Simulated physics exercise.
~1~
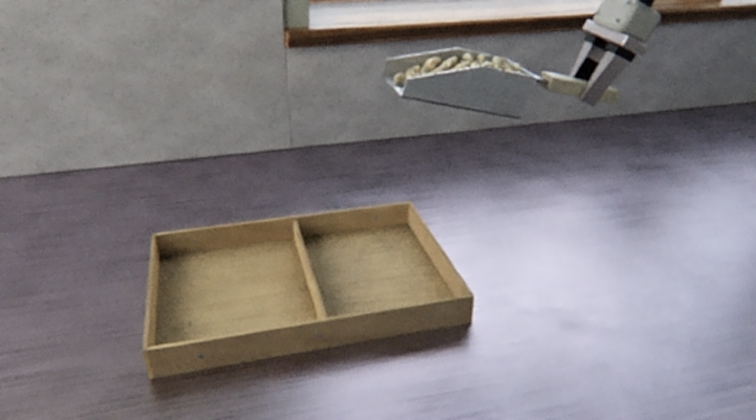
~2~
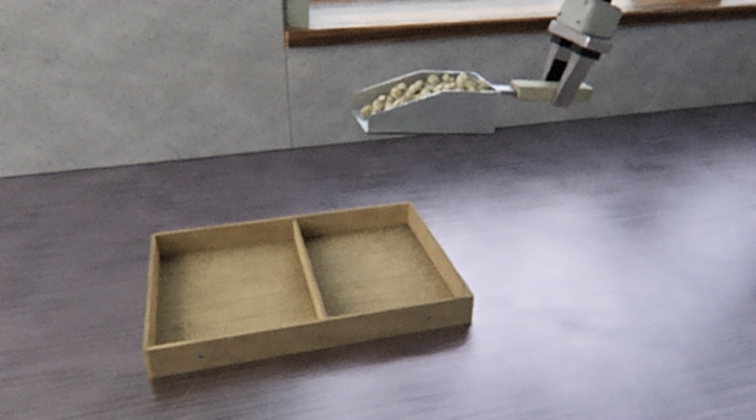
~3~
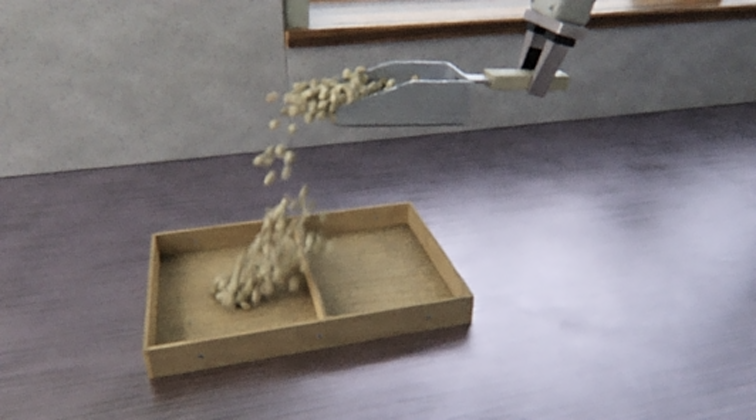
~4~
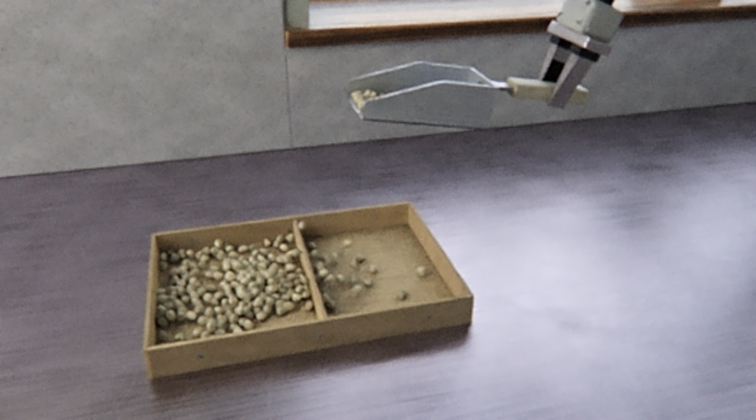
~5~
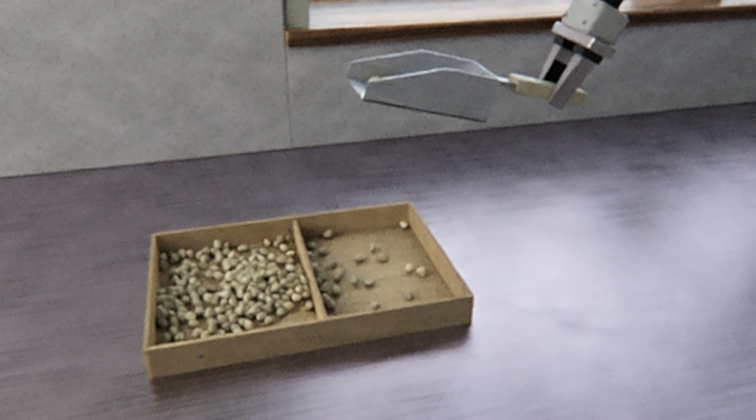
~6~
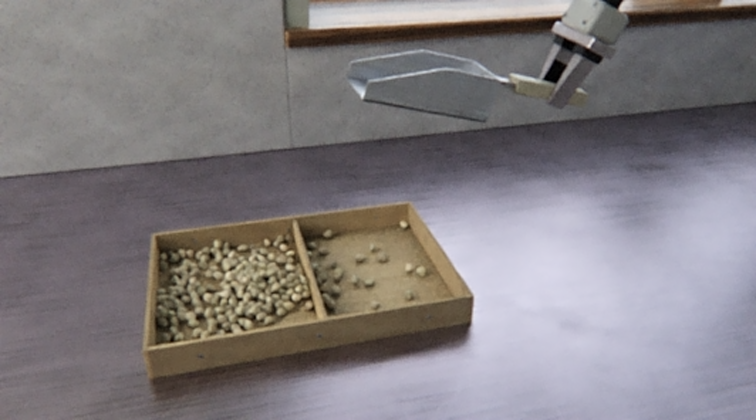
On a dark tabletop, a robot arm's scoop moves left and spills beans into a divided wooden tray, mostly its left part.
